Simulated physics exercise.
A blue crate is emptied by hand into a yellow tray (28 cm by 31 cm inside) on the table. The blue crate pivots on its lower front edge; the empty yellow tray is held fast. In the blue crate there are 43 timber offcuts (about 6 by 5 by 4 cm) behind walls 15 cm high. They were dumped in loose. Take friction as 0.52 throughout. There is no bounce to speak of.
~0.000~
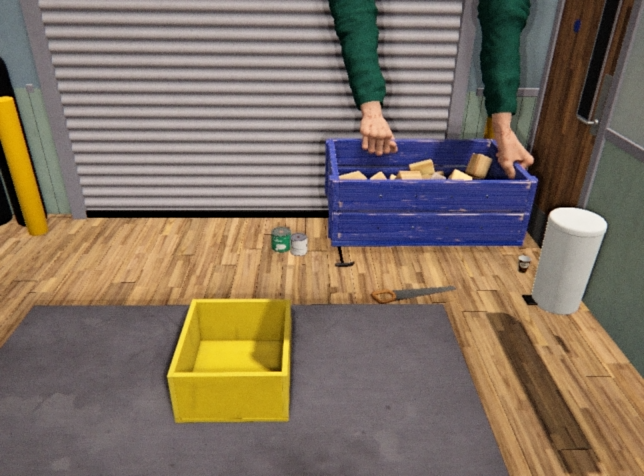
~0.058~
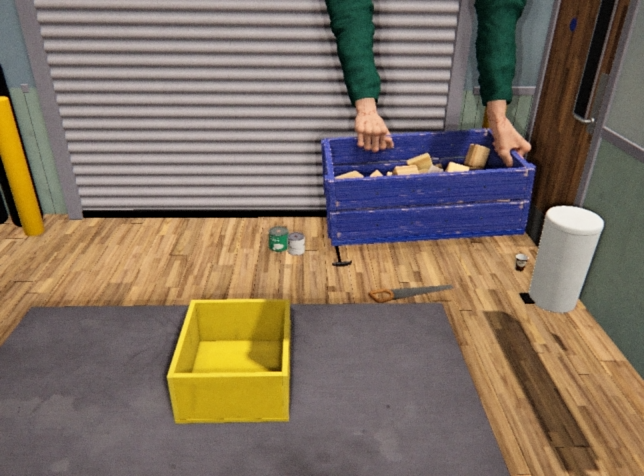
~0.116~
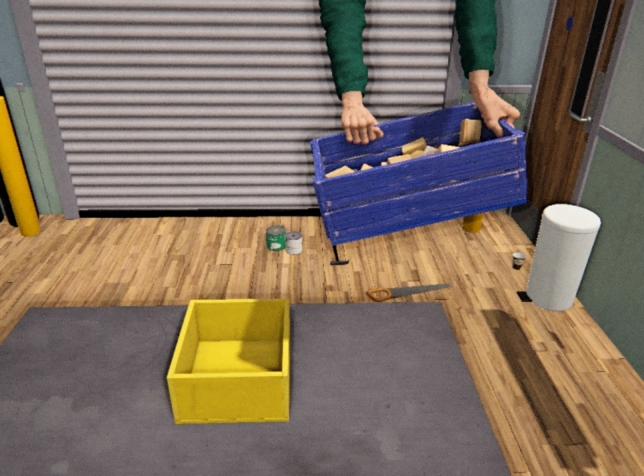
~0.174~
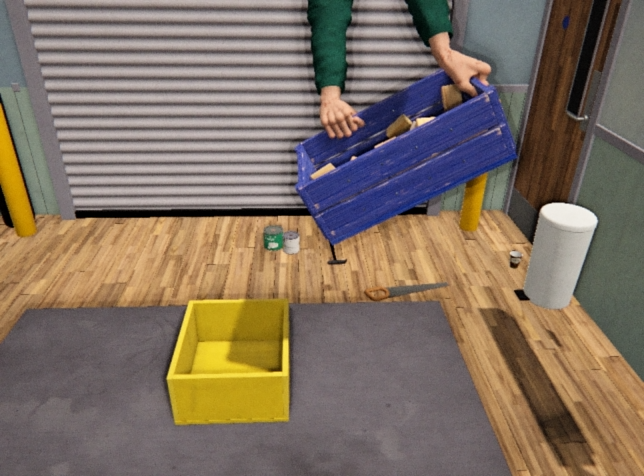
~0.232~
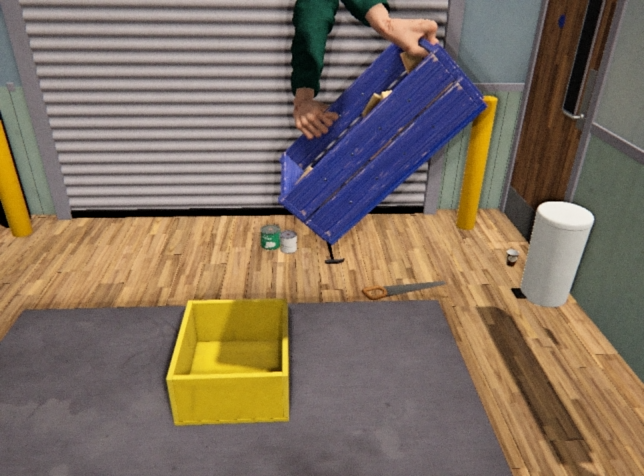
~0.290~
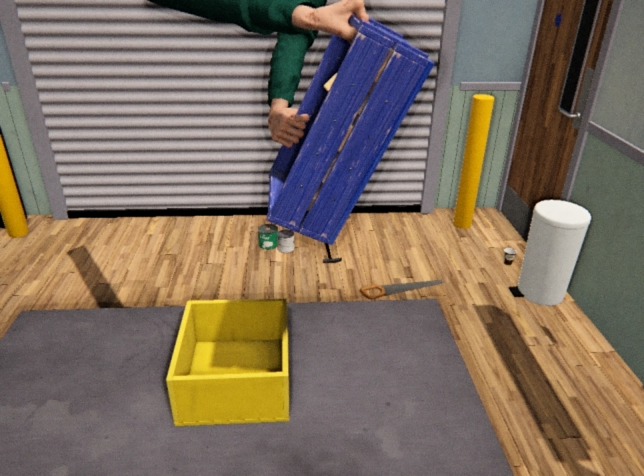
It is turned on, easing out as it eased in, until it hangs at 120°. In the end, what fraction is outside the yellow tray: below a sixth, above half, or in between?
The share outside the yellow tray is upwards of half.
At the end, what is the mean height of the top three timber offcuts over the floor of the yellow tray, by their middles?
About 6 cm.
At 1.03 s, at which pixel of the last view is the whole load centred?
At about (83, 384).
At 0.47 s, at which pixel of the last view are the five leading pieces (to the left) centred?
At about (177, 119).
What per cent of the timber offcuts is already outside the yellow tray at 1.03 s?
About 65 per cent.
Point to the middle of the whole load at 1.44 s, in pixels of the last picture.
At about (83, 386).
After 0.47 s, tilt 113°; 39 still in the blue crate and 4 in the air.
After 0.70 s, tilt 120°; 4 still in the blue crate, 5 in the yellow tray, 4 outside the yellow tray and 30 in the air.
After 1.03 s, tilt 120°; 12 in the yellow tray, 29 outside the yellow tray and 2 in the air.
When it is over (at 1.44 s), 14 in the yellow tray and 29 outside the yellow tray. Asked share, 29 of 43, 67 per cent.
